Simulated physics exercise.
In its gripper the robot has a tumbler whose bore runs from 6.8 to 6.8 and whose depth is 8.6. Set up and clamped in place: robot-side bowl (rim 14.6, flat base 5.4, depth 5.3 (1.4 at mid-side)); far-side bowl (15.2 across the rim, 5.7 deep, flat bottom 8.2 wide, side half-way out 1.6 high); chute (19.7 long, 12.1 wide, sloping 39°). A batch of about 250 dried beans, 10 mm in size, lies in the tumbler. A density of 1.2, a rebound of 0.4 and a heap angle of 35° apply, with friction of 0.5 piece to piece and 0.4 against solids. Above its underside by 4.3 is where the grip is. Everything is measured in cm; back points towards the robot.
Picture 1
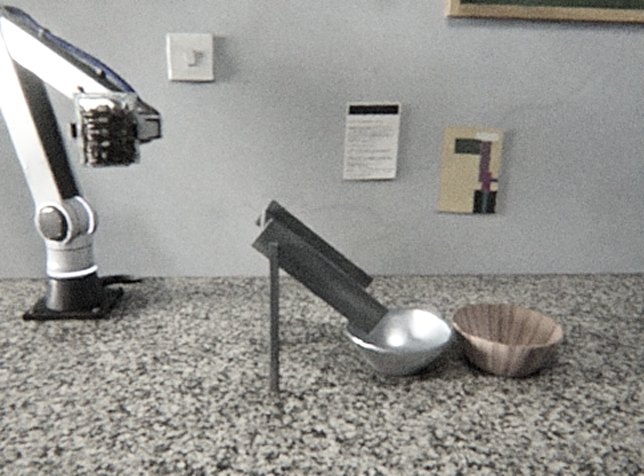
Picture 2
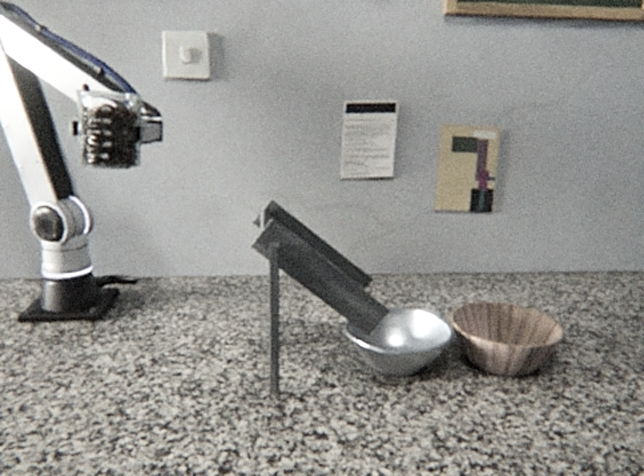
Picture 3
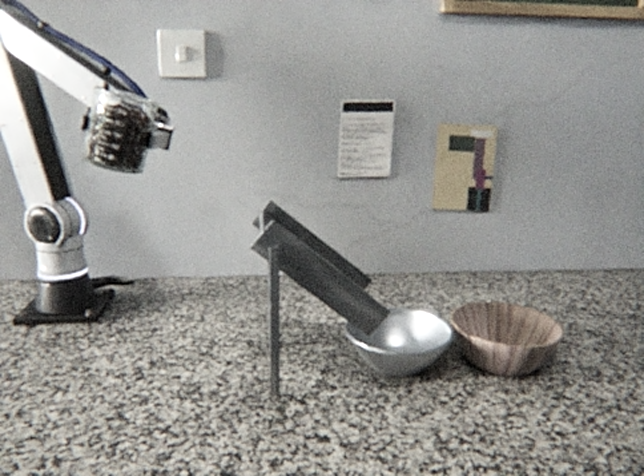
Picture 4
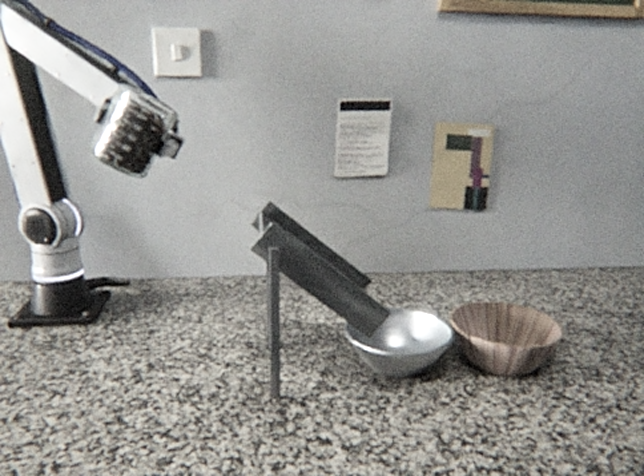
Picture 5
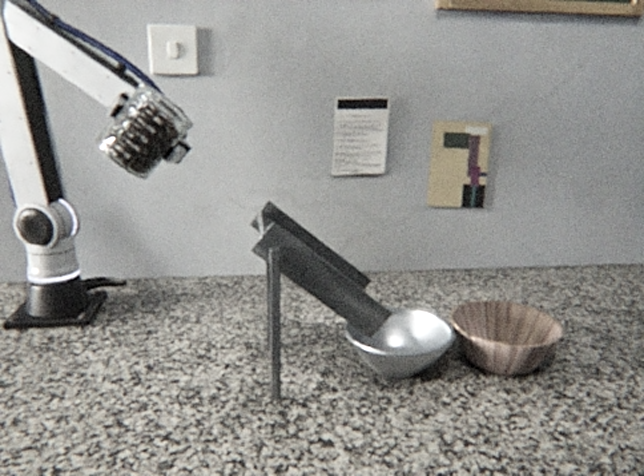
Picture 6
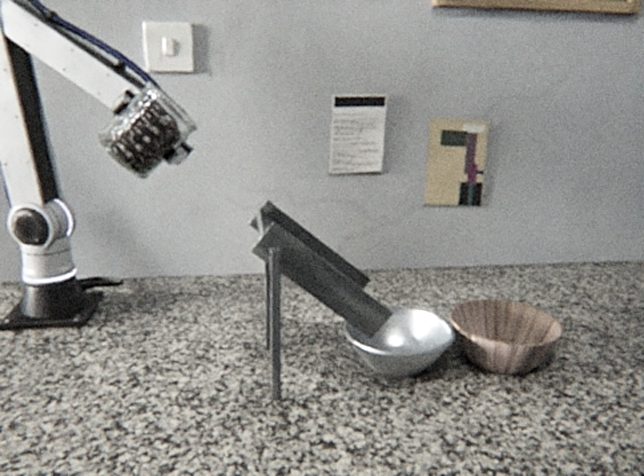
To begin with, a robot arm at left holds its metallic gripper level near a dark sloped chute, with a silver bowl and a wooden bowl to the right. The gripper then tilts steadily downward to the right, while the background drifts slightly left and the chute and bowls stay still.
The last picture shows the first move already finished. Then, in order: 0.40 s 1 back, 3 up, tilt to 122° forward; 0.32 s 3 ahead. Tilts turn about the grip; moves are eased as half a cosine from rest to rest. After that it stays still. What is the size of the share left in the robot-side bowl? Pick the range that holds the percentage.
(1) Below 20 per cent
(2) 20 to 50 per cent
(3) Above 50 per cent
Option 1: Below 20 per cent.
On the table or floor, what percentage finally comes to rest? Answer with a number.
Roughly 100 %.
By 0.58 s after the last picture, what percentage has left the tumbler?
Around 45 % is out.
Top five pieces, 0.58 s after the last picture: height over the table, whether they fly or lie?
They are some 36 centimetres up.
Then, 0.29 s later, tilted 108° forward, highest piece 39 above the table; 251 in the tumbler.
Then, 0.58 s later, tilted 122° forward, highest piece 37 above the table; 137 in the tumbler, 47 on the table or floor, 67 on the chute or in flight.
Then, 0.92 s later, tilted 122° forward, highest piece 28 above the table; 203 on the table or floor, 48 on the chute or in flight.
Then, 1.97 s later, tilted 122° forward, highest piece 1 above the table; 251 on the table or floor.
At rest, 251 on the table or floor. That is 0 % in the robot-side bowl.
